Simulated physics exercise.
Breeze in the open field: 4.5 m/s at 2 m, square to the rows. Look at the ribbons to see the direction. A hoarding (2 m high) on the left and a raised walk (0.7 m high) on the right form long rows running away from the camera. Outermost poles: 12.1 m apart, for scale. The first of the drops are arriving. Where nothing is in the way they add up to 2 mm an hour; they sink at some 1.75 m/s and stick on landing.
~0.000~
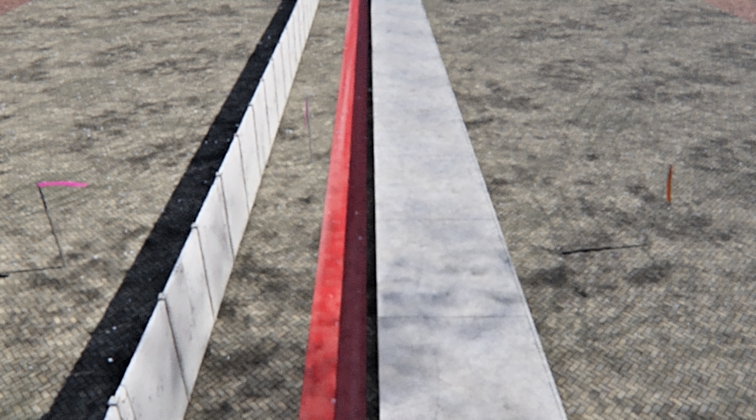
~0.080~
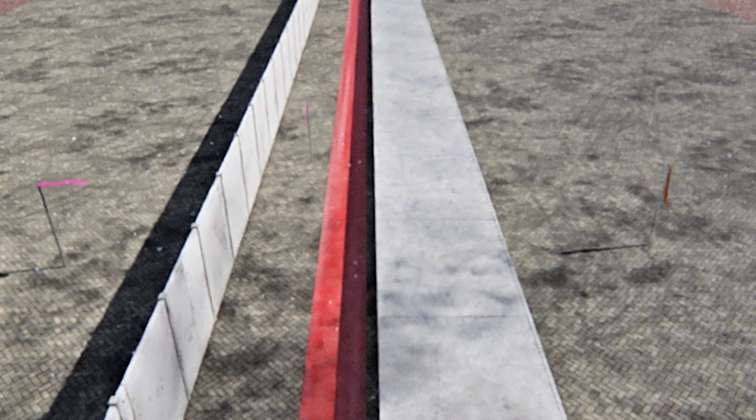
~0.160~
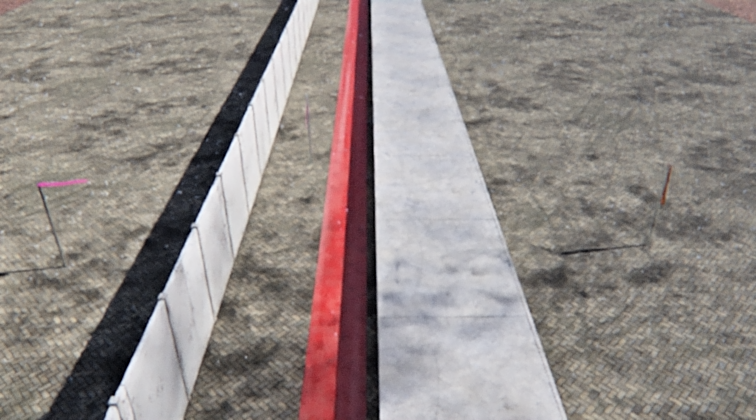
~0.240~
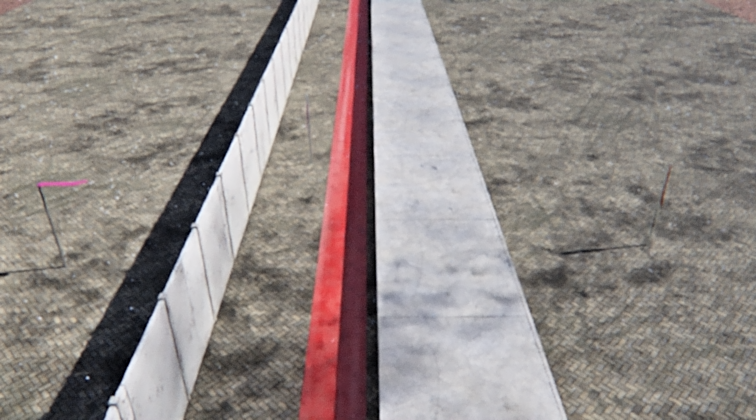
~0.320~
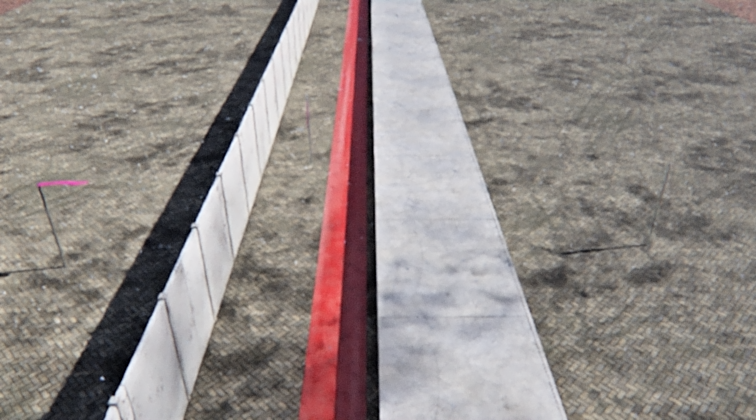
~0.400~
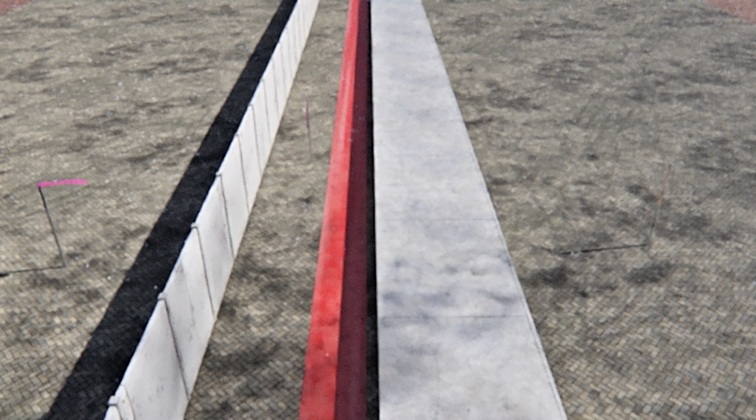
In this clip, a low white hoarding, a red strip and a pale raised walk recede across open ground as tiny specks flicker; the left pole's pink ribbon stays stretched rightward while the right pole's hanging orange ribbon narrows.
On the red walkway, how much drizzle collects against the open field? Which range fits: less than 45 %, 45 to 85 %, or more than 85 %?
That spot gets between 45 and 85 % of the open amount.
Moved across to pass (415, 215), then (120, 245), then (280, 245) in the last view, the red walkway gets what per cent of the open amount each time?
In order: Close to 80 %, close to 100 %, close to 50 %.
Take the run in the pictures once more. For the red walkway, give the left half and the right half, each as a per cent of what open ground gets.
Roughly 65 percent on the left and roughly 70 percent on the right.
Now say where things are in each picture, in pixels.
The first picture shows the left ribbon ends at (87, 185), leaning 90 degrees to the right.
The second picture shows the right ribbon ends at (665, 203), hanging almost straight and the red one passes (343, 245).
The third picture shows above the rows the drops slant 80 degrees from upright, towards the right and the top of the hoarding crosses (239, 131).
The fourth picture shows the left ribbon ends at (87, 181), leaning 90 degrees to the right and the red one passes (347, 188).
The fifth picture shows above the rows the drops slant 75 degrees from upright, towards the right.
The sixth picture shows the top of the raised walk crosses (430, 182).
After 10 minutes open ground has 0.3 mm and the red walkway 0.2 mm.
After 30 minutes open ground has 1.0 mm and the red walkway 0.7 mm.
After 60 minutes open ground has 2.0 mm and the red walkway 1.4 mm, so the red walkway has 68 % of the open amount; the left half of it has 65 %, the right half 71 %.
